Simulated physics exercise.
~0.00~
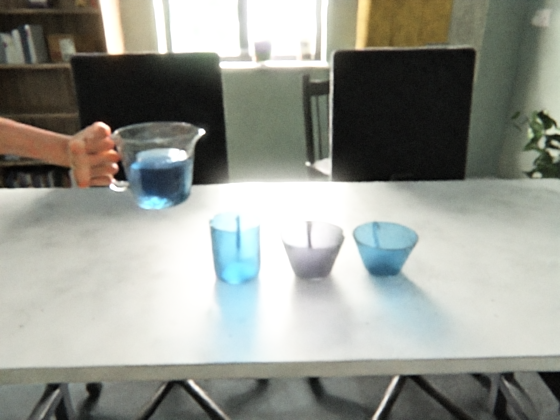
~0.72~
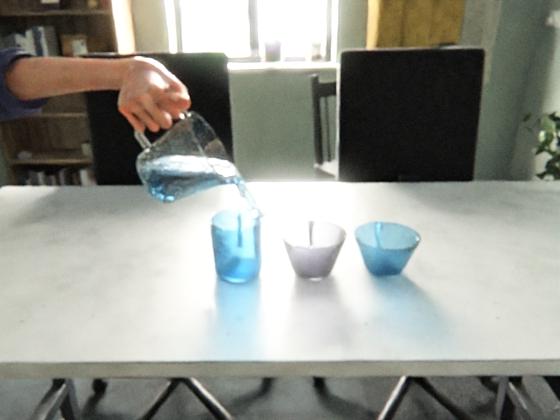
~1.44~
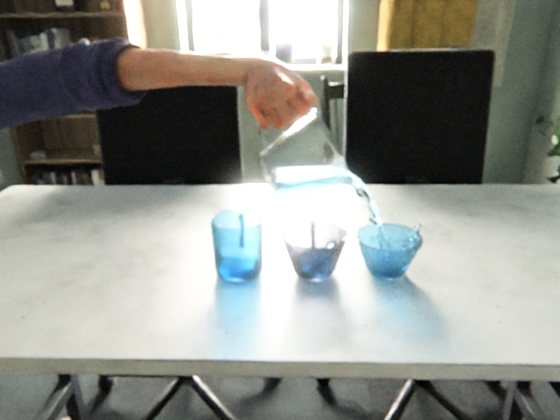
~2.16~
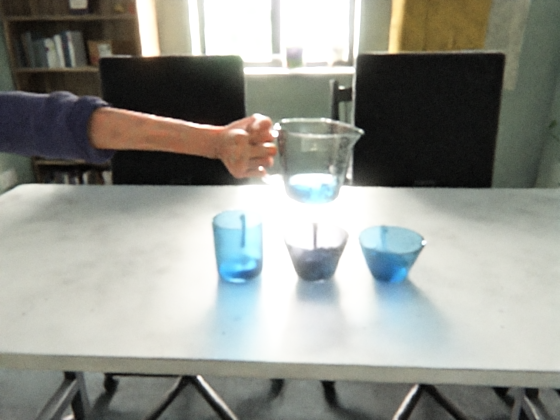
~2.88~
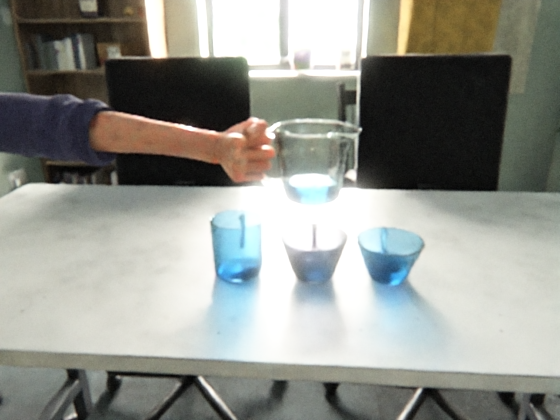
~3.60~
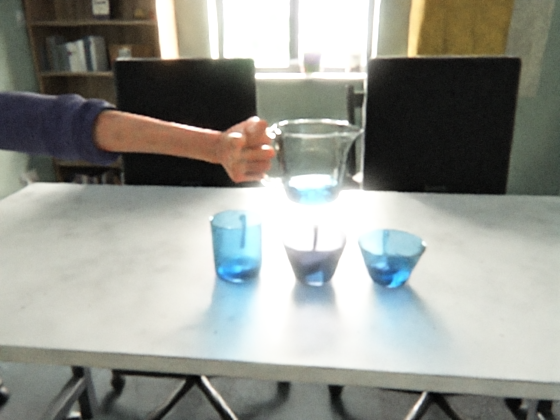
At a pale table, a hand tilts a jug rightwards over three cups, pouring blue water.
